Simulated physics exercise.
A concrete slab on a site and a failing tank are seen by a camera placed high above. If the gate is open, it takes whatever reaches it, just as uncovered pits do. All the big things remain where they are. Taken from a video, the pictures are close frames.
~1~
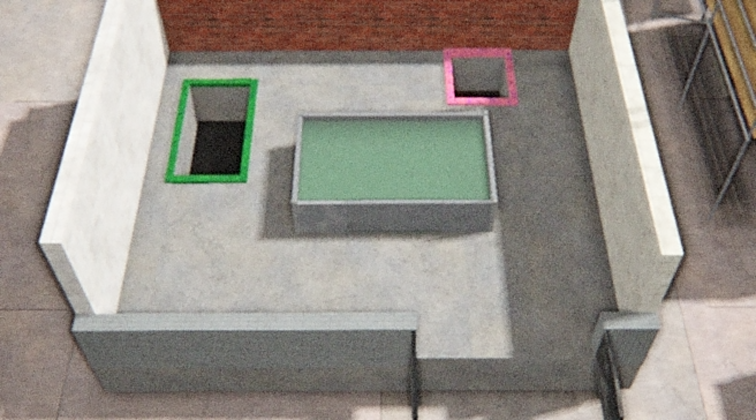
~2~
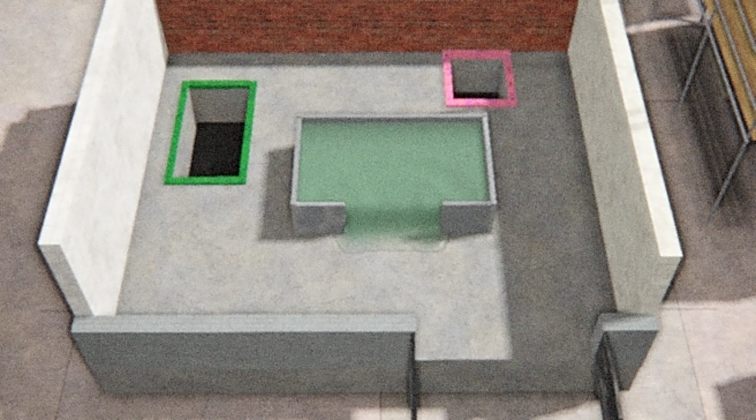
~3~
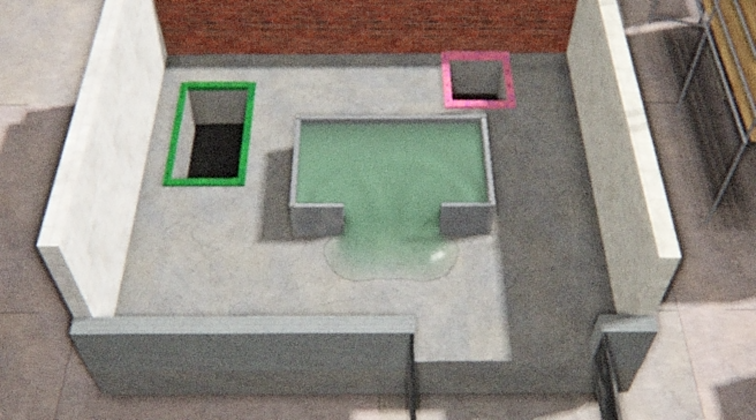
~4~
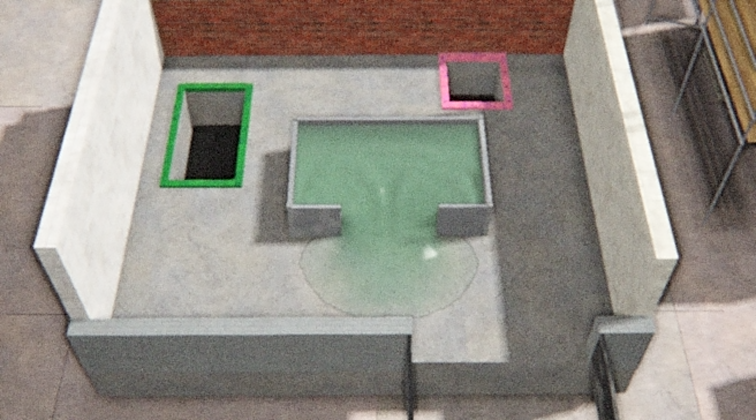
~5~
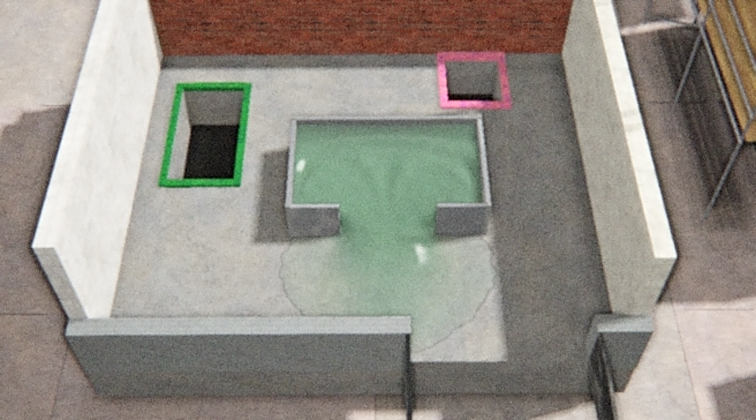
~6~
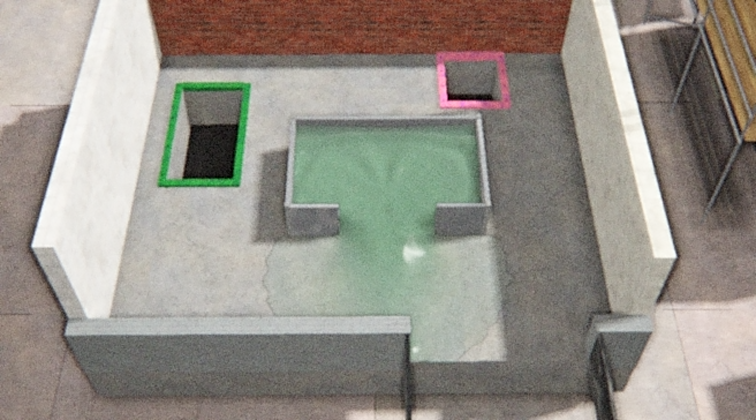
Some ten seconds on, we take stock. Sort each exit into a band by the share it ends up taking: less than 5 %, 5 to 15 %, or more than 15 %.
Bands: Gate: More than 15 %; green pit: 5 to 15 %; pink pit: Less than 5 %.
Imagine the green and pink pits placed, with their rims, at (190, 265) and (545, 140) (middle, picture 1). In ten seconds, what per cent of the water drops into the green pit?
Share, green pit, approx.: 20 in a hundred.
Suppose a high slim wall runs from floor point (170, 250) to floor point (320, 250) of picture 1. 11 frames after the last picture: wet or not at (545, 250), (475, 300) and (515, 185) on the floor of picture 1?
Point by point: First spared, next swamped, last spared.
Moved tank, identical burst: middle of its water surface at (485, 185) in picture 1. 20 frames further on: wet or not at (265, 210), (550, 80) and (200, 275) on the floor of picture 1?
Unflooded - unflooded - soaked.
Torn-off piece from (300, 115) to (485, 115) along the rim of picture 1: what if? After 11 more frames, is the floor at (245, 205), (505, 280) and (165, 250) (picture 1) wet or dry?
In the order asked: Out of reach, out of reach, out of reach.
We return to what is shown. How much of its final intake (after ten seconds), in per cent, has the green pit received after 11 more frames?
Estimated share: About 0 %.
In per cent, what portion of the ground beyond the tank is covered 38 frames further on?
55 %.
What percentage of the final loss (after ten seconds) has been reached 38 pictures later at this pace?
Close to 75 per cent, I'd say.
A moment on, water covers 20 % of the floor; the gate 4 %, the green pit 0 %, the pink pit 0 %.
Next, water covers 30 % of the floor; the gate 12 %, the green pit 0 %, the pink pit 0 %.
Then, water covers 40 % of the floor; the gate 22 %, the green pit 0 %, the pink pit 0 %.
Later, water covers 55 % of the floor; the gate 32 %, the green pit 4 %, the pink pit 0 %.
In the end, water covers 80 % of the floor; the gate 40 %, the green pit 7 %, the pink pit 0 %.
